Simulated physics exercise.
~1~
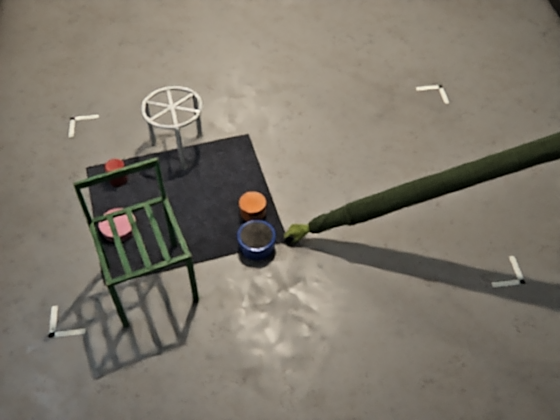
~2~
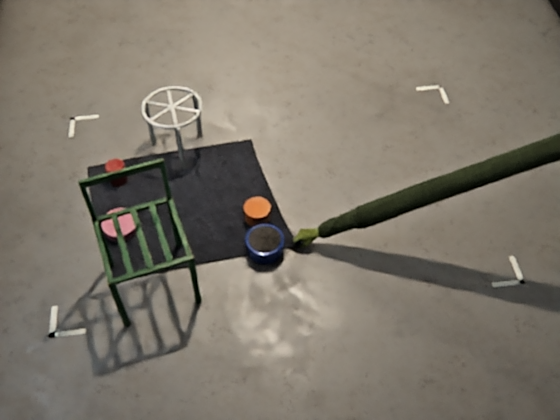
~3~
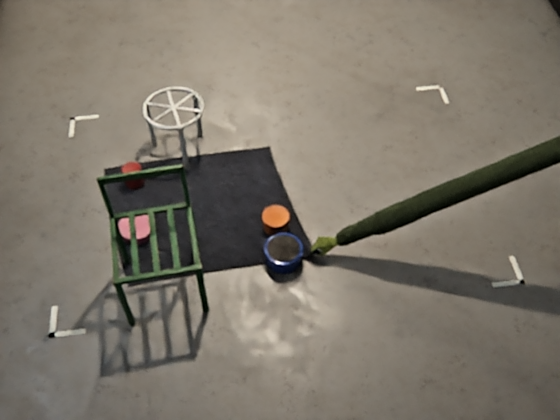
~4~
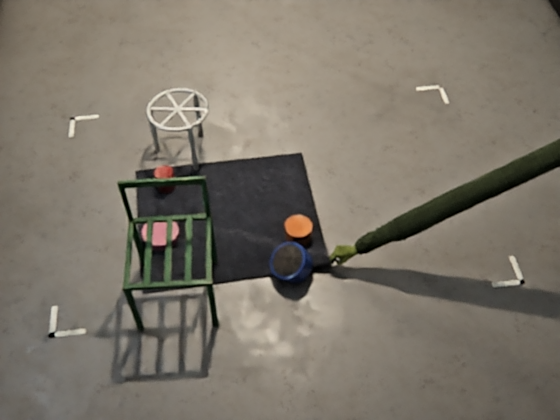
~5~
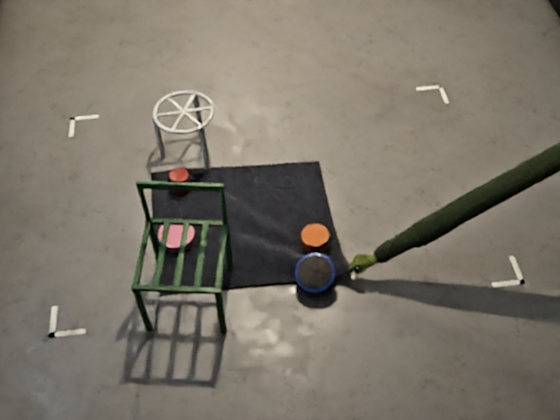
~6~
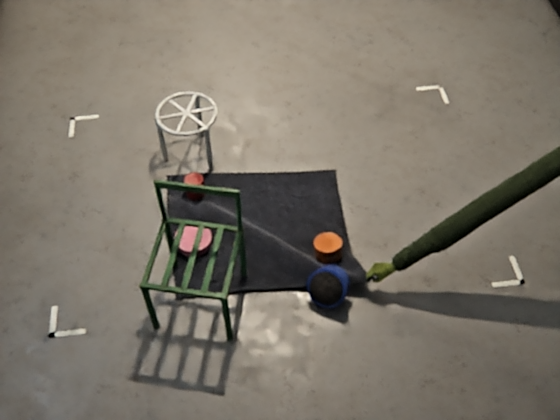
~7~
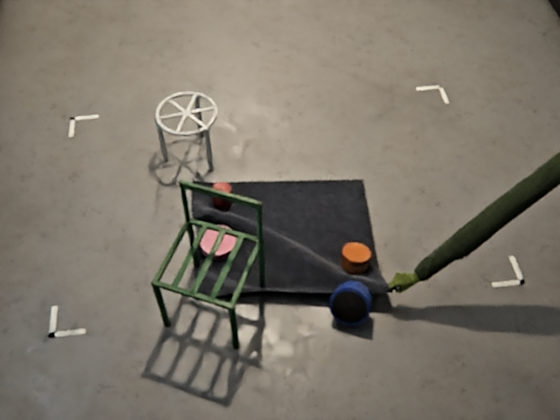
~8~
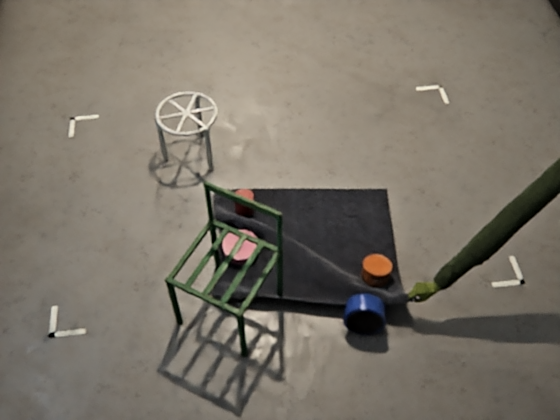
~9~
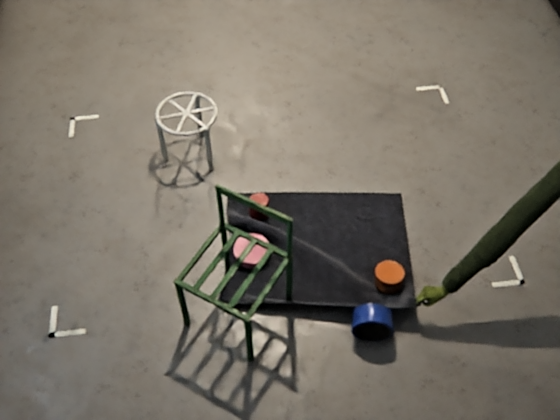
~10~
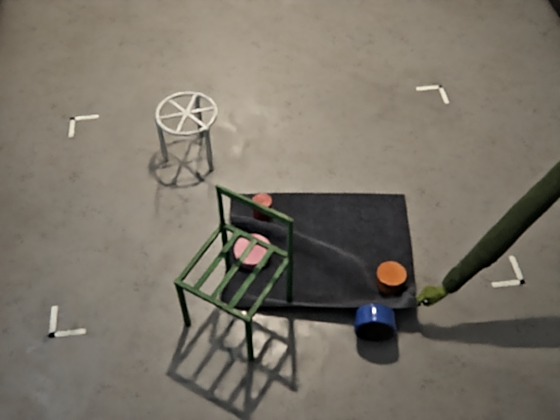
A dark rug slid right and slightly toward the viewer beside a long green pole, carrying pink, red and orange round containers and passing beneath a turning green chair, while the blue pot tipped onto its side by the rug's edge and the white stool stayed behind.
